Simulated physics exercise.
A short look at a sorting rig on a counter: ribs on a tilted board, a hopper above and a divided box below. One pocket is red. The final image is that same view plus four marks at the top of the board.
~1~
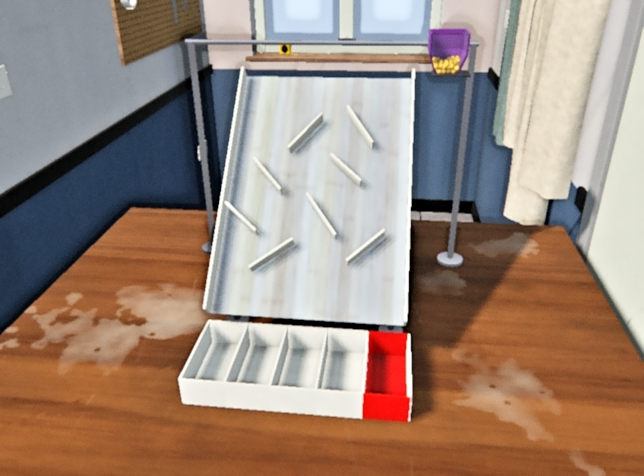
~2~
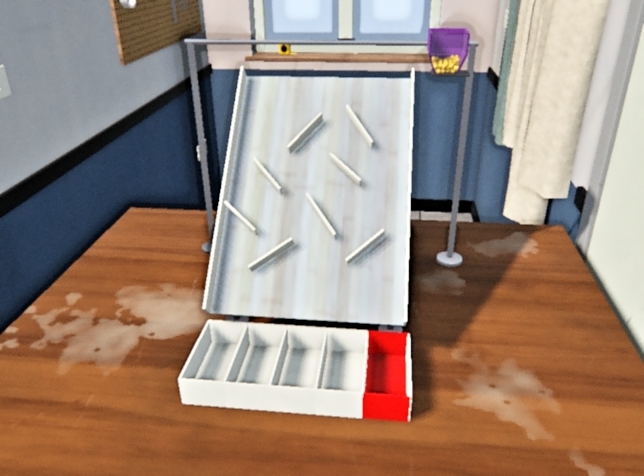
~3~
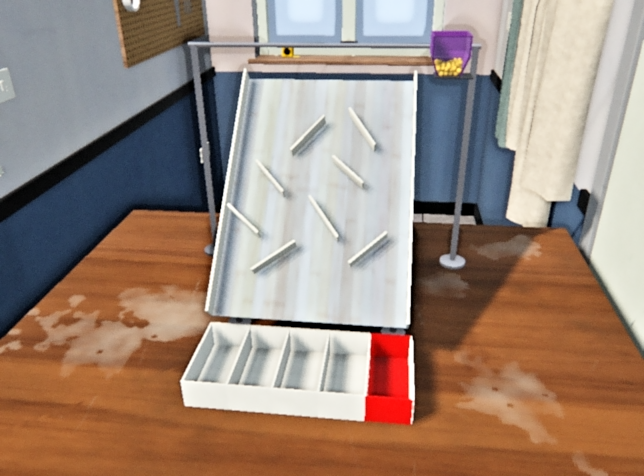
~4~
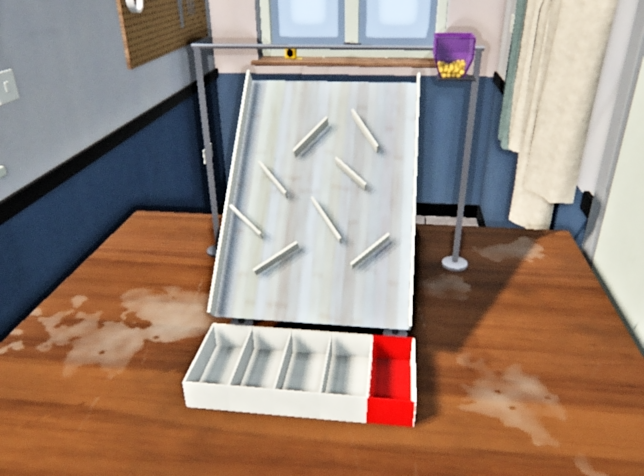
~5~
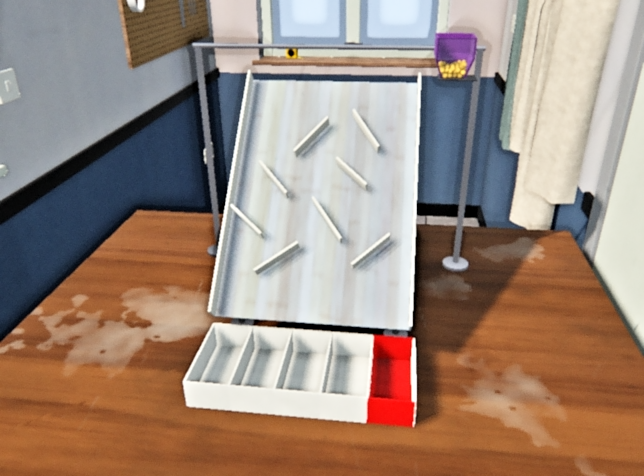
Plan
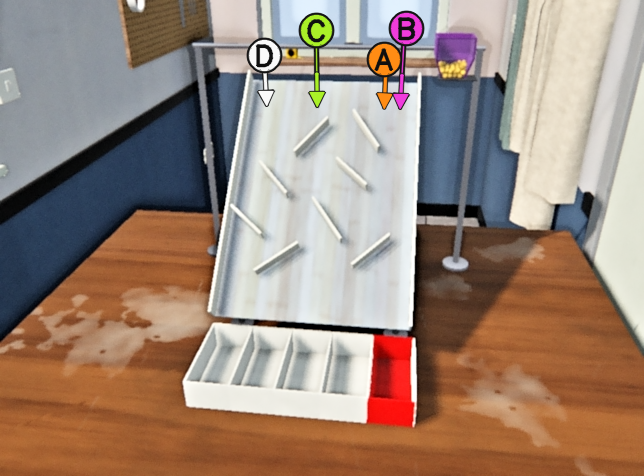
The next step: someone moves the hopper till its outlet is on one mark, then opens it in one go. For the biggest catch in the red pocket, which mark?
Choose A.
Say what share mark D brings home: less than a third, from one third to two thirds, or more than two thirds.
It is less than a third.
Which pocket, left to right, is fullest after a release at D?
The first from the left.
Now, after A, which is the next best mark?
B.
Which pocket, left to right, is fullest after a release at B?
The fifth.
On the marked copy, mark A meets the board at (384, 103); mark B meets the board at (400, 103); mark C meets the board at (317, 101); mark D meets the board at (266, 100).
With A, most in the red pocket, a small part in other pockets, a small part outside the box.
With B, about two thirds in the red pocket, about a quarter in other pockets, a small part outside the box.
With C, a small part in the red pocket, most in other pockets, a small part outside the box.
With D, none in the red pocket, nearly all in other pockets, a small part held on the board, a stray few outside the box.
